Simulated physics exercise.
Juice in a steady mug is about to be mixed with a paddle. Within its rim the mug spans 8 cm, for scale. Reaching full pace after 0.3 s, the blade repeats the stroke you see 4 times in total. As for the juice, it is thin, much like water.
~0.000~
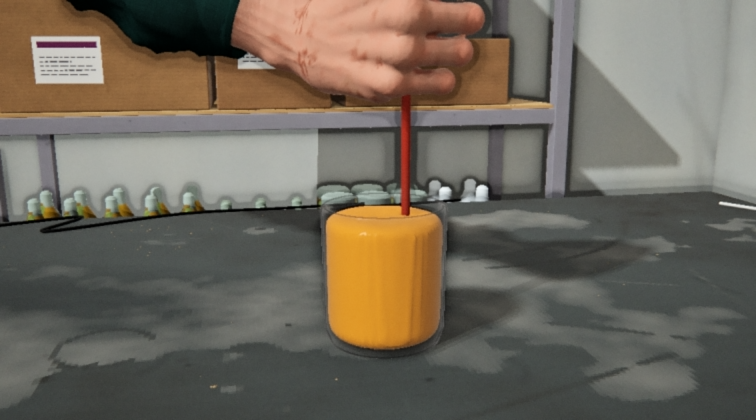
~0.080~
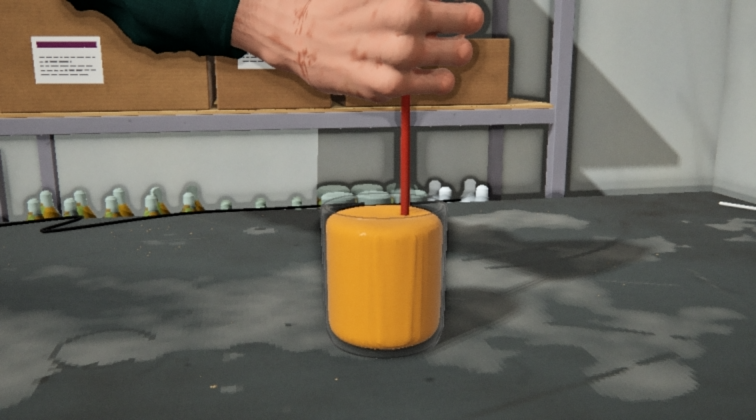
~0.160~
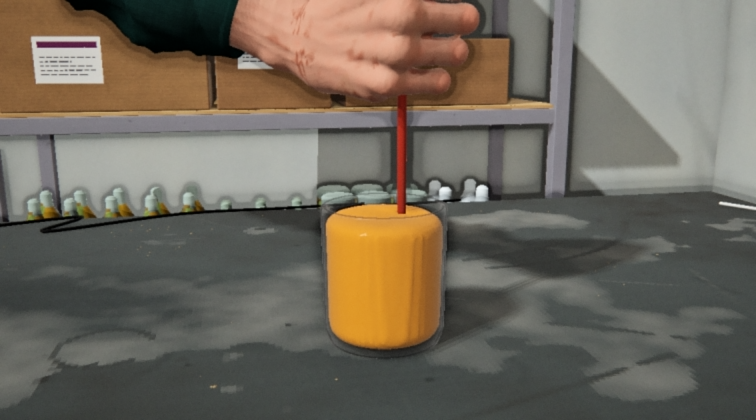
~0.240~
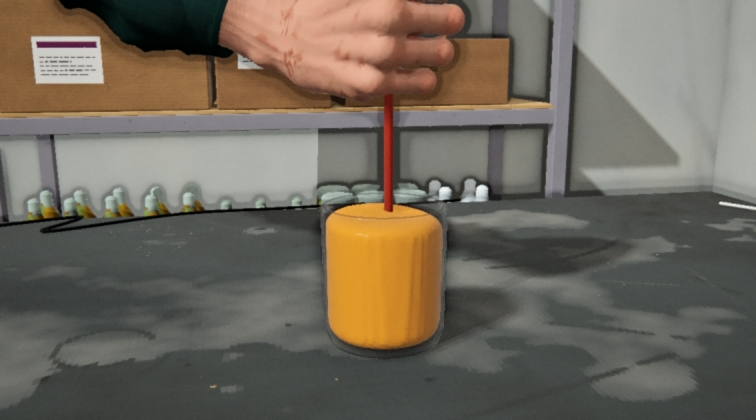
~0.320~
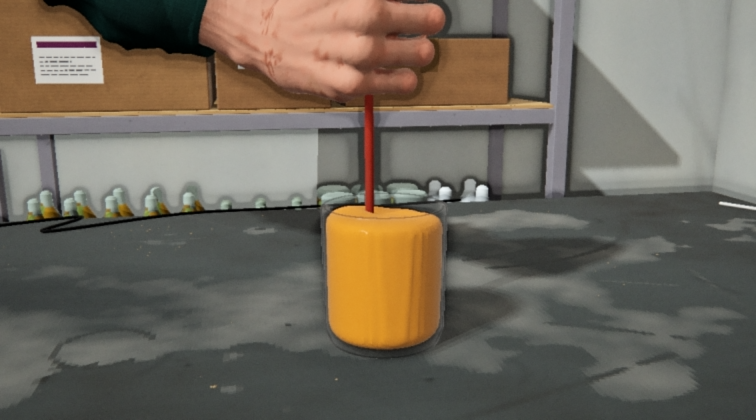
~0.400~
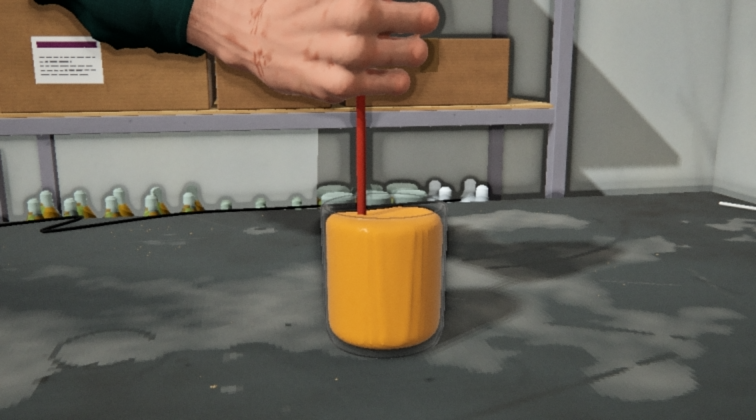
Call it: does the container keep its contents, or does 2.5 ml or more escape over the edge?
It keeps its contents.
Then, 0.90 s in, 0 ml is over the rim.
Then, 1.40 s in, 0 ml is over the rim.
Then, 1.91 s in, 0 ml is over the rim.
Then, 2.41 s in, 0 ml is over the rim.
Finally, 0 ml is over the rim.
